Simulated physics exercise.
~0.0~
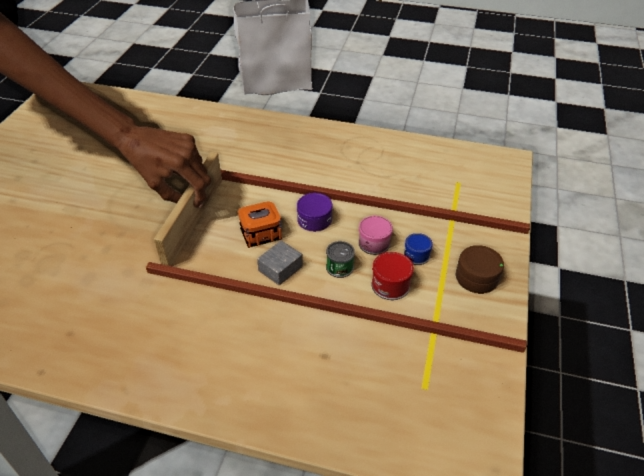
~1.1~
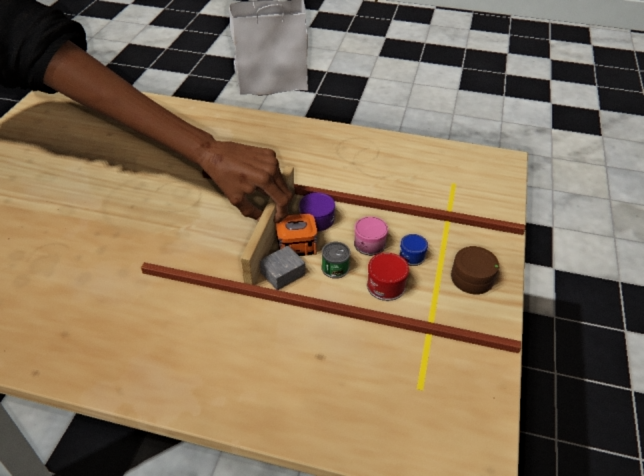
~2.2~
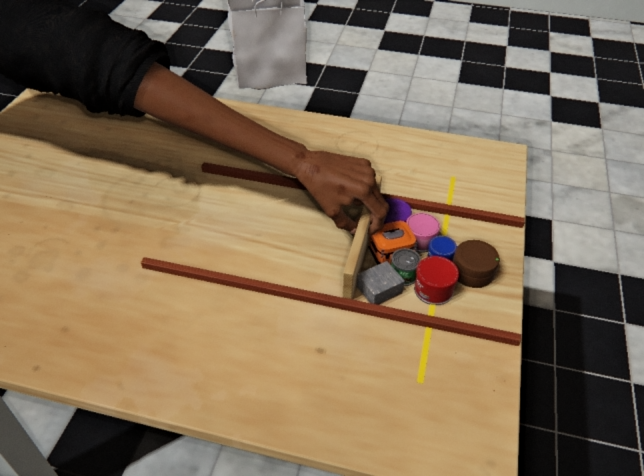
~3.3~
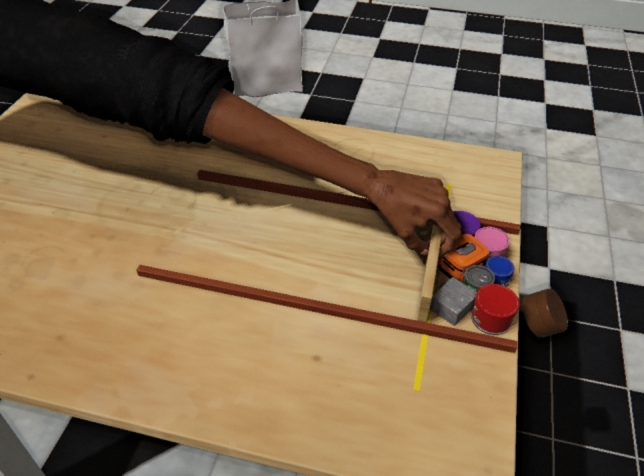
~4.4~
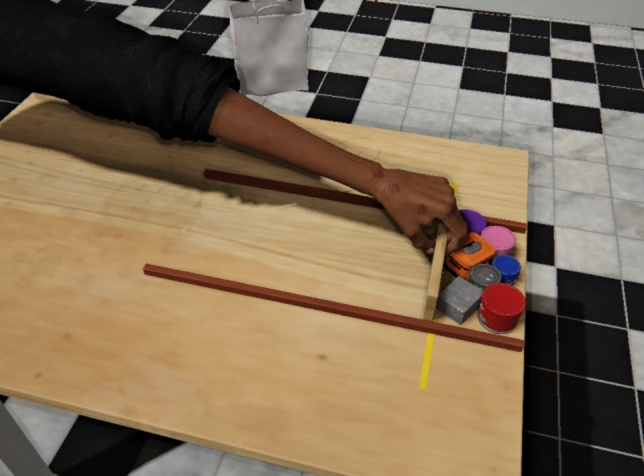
A hand pushes an upright board rightward between two rails, bunching small objects at the table's edge as a brown lid drops off.
